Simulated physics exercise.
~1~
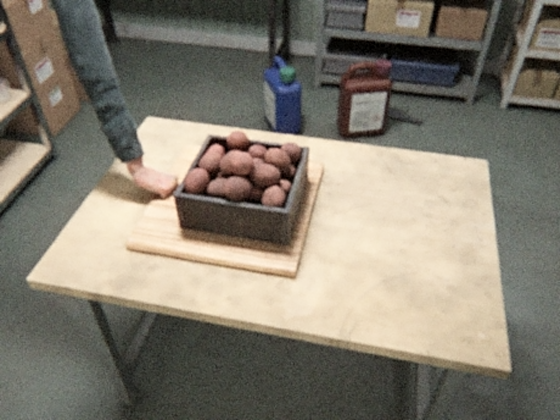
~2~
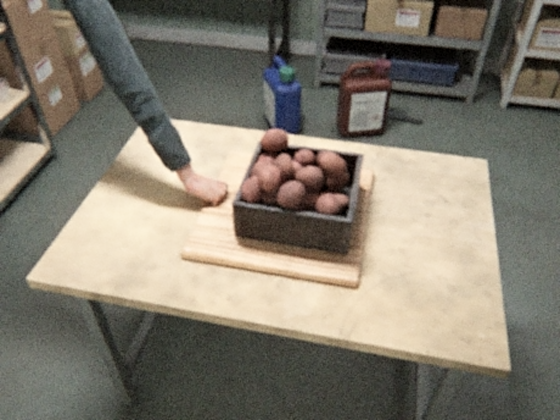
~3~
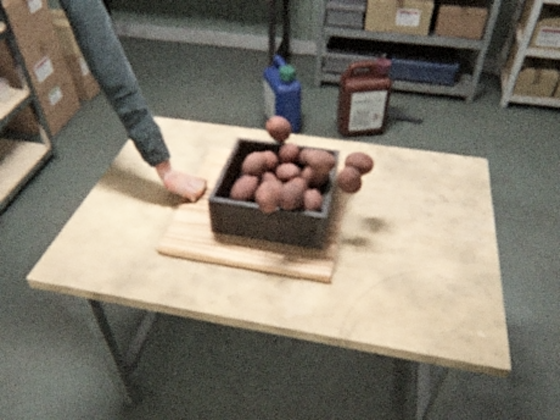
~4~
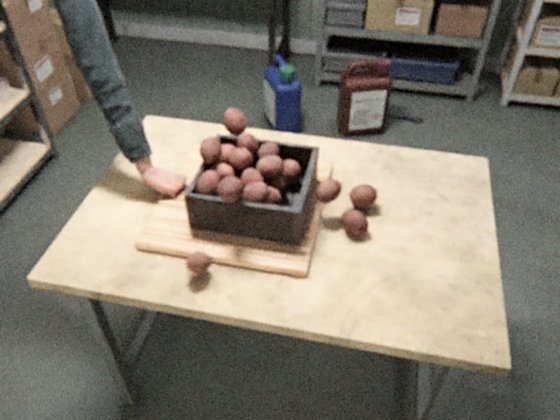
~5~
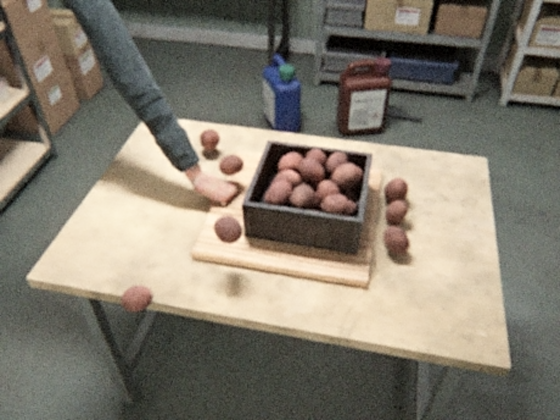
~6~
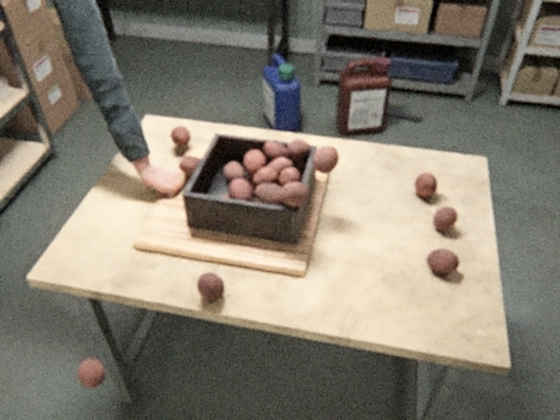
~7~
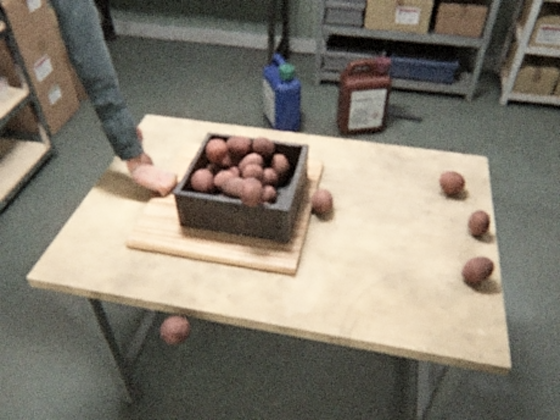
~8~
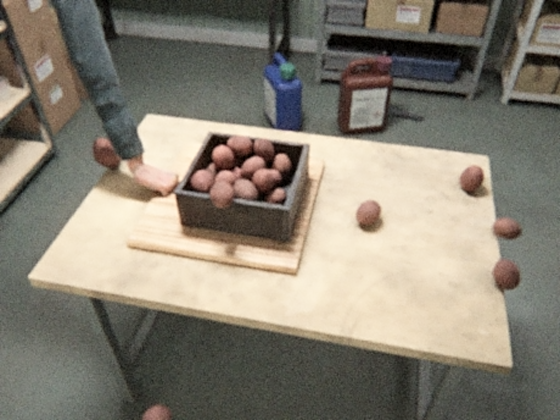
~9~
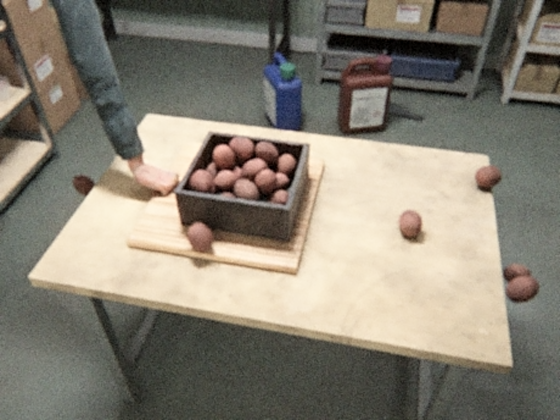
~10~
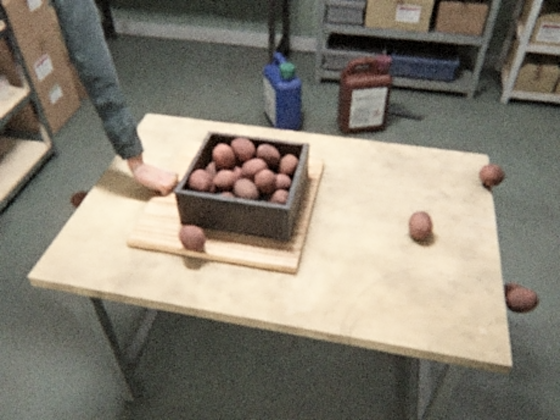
A hand jerked a wooden board right and left twice across a table, shaking red potatoes out of the black basket on top. Several rolled away and some dropped off the table's edges, but most were still in the basket when the board stopped.
